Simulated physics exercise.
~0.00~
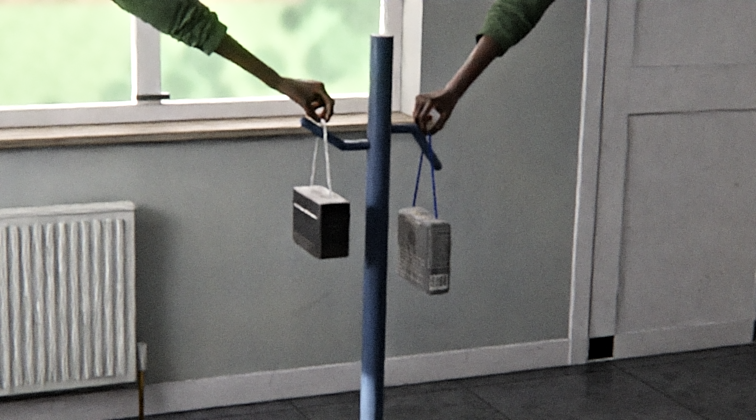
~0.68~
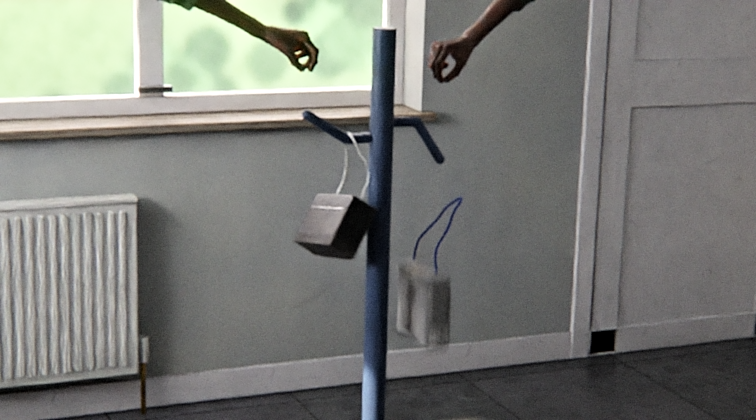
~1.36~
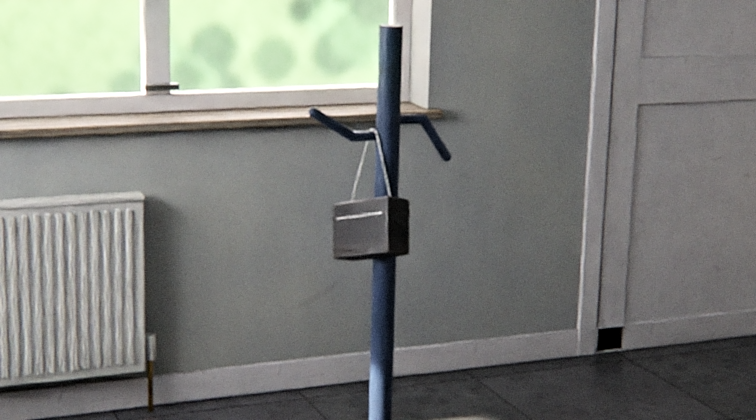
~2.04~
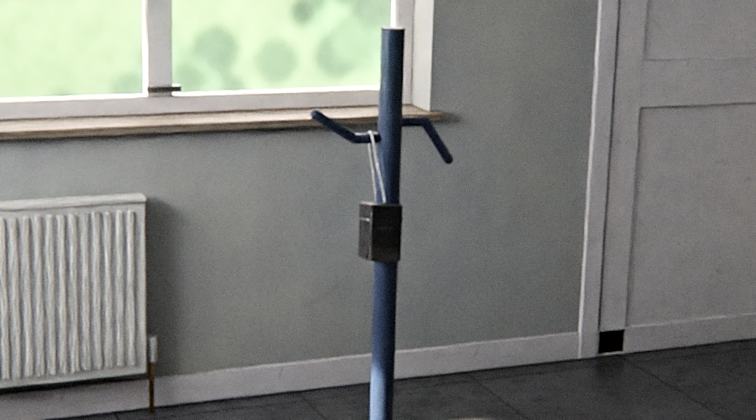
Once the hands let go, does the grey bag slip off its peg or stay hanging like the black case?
The grey bag slips off its peg and drops out of view, while the black case stays hanging on the left peg.
Two hands releasing a black case and a grey bag on a blue stand, the bag dropping away, the case staying hung.
